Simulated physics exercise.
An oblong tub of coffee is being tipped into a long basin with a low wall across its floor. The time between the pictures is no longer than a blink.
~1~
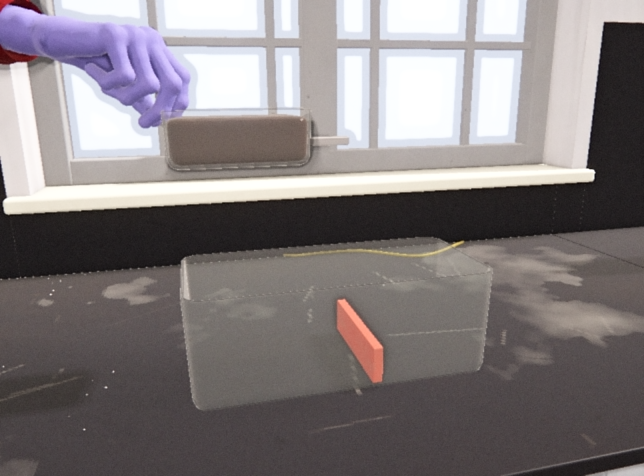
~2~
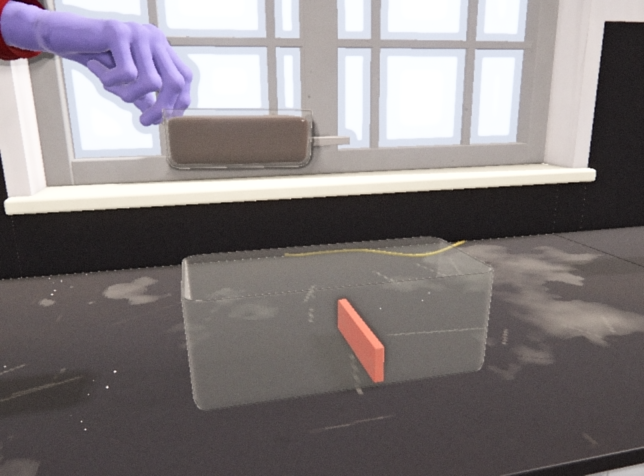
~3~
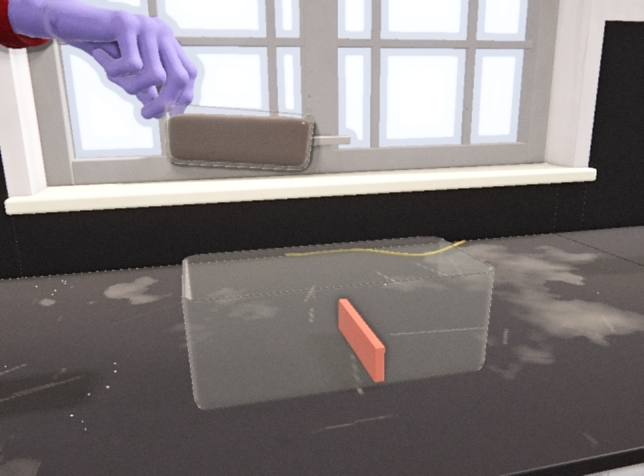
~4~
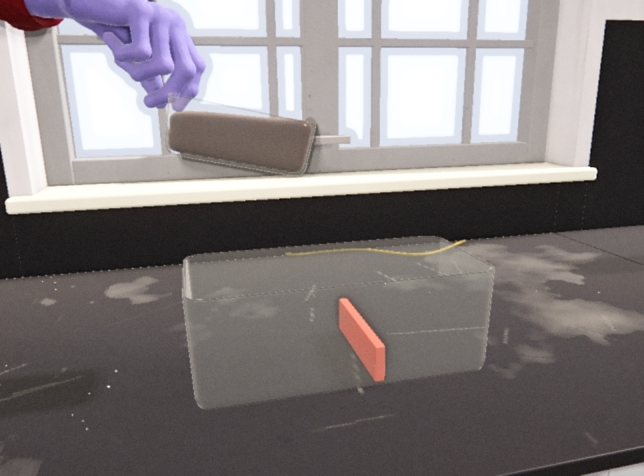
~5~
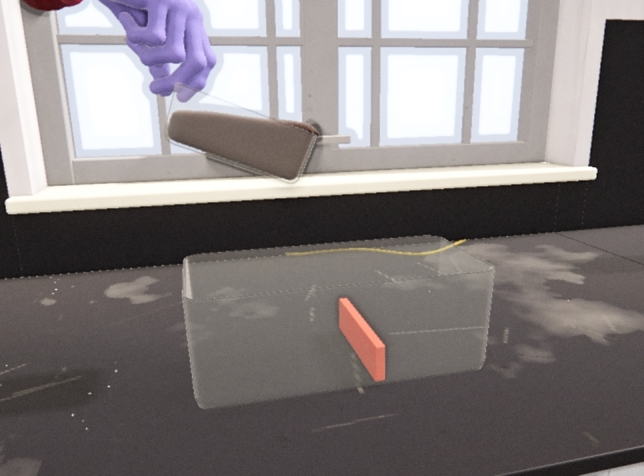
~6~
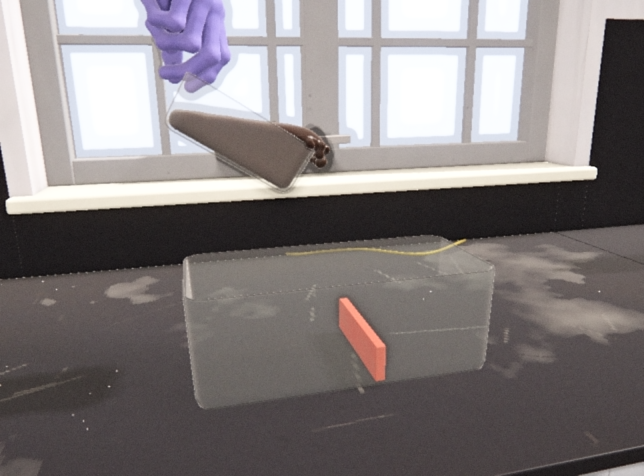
At the start, a purple hand is beside a clear oblong tub of brown coffee, held almost level above a long, see-through basin with a low reddish wall inside. The hand shifts right as the tub tilts steadily down to the right, and brown liquid begins emerging over its lower edge.
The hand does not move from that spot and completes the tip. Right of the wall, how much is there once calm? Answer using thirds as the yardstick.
Between a third and two thirds of it.
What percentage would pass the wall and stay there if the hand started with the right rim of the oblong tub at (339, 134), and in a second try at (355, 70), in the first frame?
In order, roughly 75 percent and 80 percent.
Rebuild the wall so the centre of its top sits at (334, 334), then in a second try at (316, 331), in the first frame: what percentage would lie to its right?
75 % and 85 %, roughly.
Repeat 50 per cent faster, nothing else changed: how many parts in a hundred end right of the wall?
About 40 per cent.
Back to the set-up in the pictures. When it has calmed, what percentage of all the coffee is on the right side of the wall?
Close to 55 in a hundred.
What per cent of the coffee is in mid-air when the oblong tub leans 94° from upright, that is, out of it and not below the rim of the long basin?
Estimate: Some 35 per cent.
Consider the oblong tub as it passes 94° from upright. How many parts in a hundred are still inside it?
It works out to close to 10 percent.
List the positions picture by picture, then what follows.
In the first picture, tilt 0°; pouring edge (303, 110); surface from (167, 120) to (301, 117); the long basin's rim runs from (182, 279) to (463, 254); the wall's top is at (358, 323).
In the second picture, tilt 1°; pouring edge (305, 112); surface from (168, 119) to (302, 118).
In the third picture, tilt 6°; pouring edge (306, 117); surface from (169, 117) to (303, 120).
In the fourth picture, tilt 13°; pouring edge (308, 125); surface from (171, 114) to (306, 122).
In the fifth picture, tilt 22°; pouring edge (309, 136); surface from (172, 114) to (306, 131); 4 per cent is over the edge.
In the sixth picture, tilt 32°; pouring edge (307, 149); surface from (168, 113) to (296, 136); 11 per cent is over the edge.
A moment on, the oblong tub is tipped on its side and 8 per cent is still to pour, 15 is left of the wall and 43 right of it.
Next, the oblong tub is tipped right over and 1 per cent is still to pour, 37 is left of the wall and 58 right of it.
Then the oblong tub is tipped right over and 0 per cent is still to pour, 42 is left of the wall and 57 right of it.
Later the oblong tub is tipped right over and 0 per cent is still to pour, 41 is left of the wall and 57 right of it.
Finally, 41 per cent lies left of the wall, 57 right of it and 1 outside.
